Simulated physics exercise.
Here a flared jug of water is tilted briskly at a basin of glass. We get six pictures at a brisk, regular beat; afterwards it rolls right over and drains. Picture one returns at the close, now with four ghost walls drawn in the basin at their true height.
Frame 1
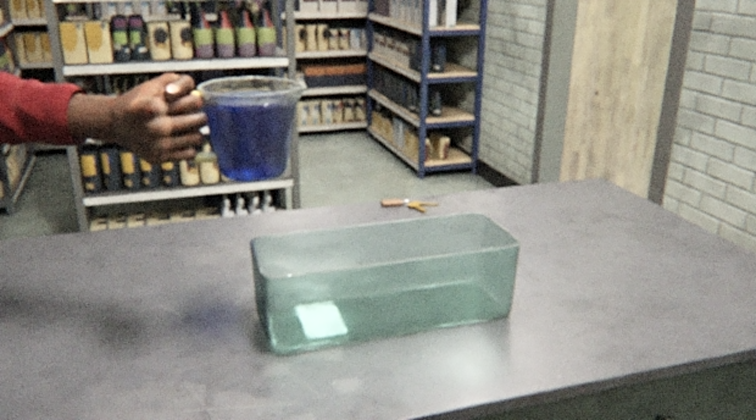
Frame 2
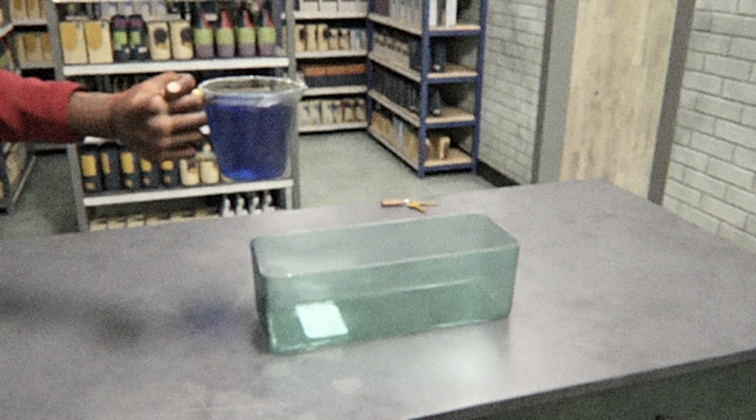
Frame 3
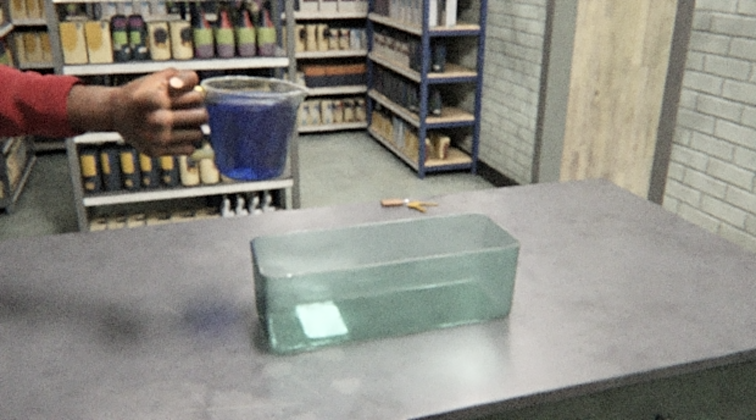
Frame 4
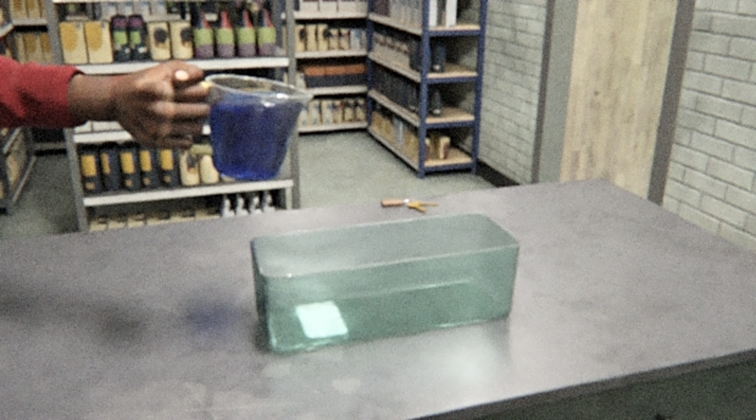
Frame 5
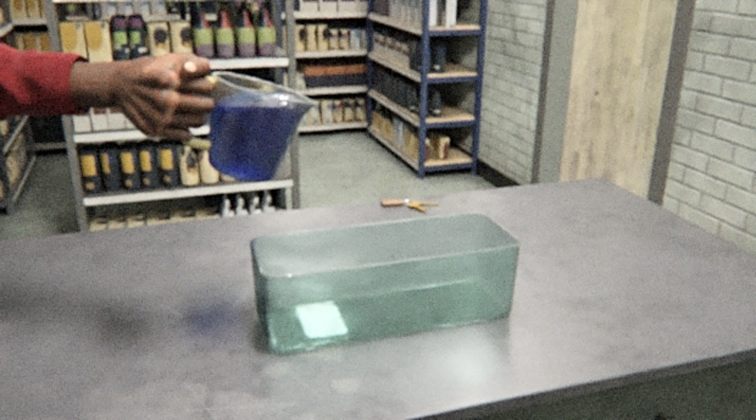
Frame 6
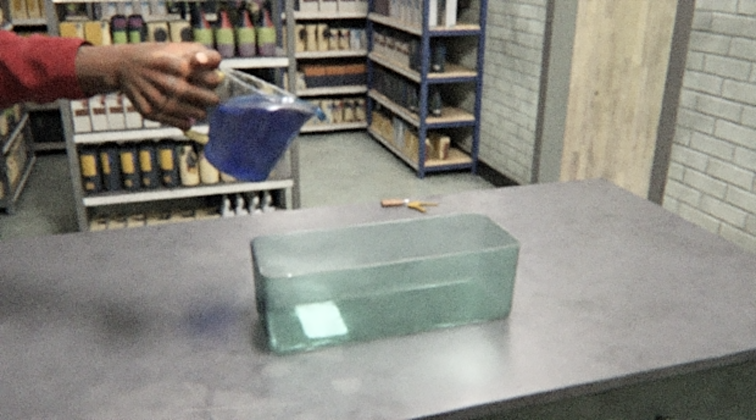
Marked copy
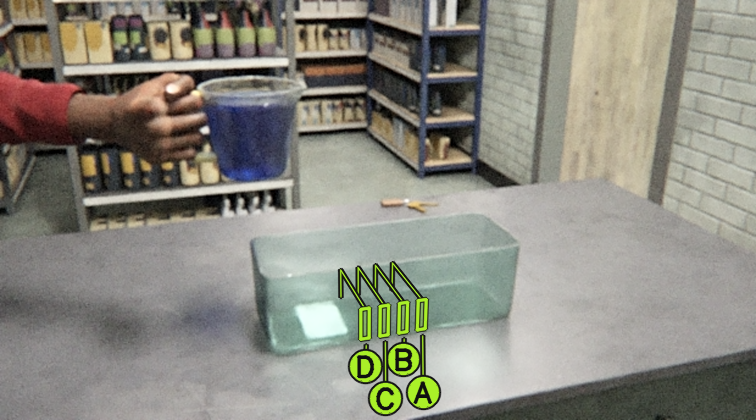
To begin with, a hand in a red sleeve holds a clear jug of blue liquid upright, above and left of an empty rectangular glass basin on a grey table. The hand then tilts the jug rightward, gradually and then more steeply, until the liquid just crosses its lip.
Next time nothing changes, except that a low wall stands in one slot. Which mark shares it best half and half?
The answer is place C.
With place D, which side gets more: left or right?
More ends on the right.
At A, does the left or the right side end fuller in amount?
The left side.
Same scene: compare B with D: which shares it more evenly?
Place D.
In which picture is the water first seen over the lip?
Picture 6.
On the marked copy, A at (422, 335); B at (404, 338); C at (385, 341); D at (366, 345).
With A, about 93 % ends left of the wall and 4 % right of it.
With B, about 90 % ends left of the wall and 6 % right of it; 4 % is lost outside.
With C, about 53 % ends left of the wall and 45 % right of it.
With D, about 19 % ends left of the wall and 80 % right of it.
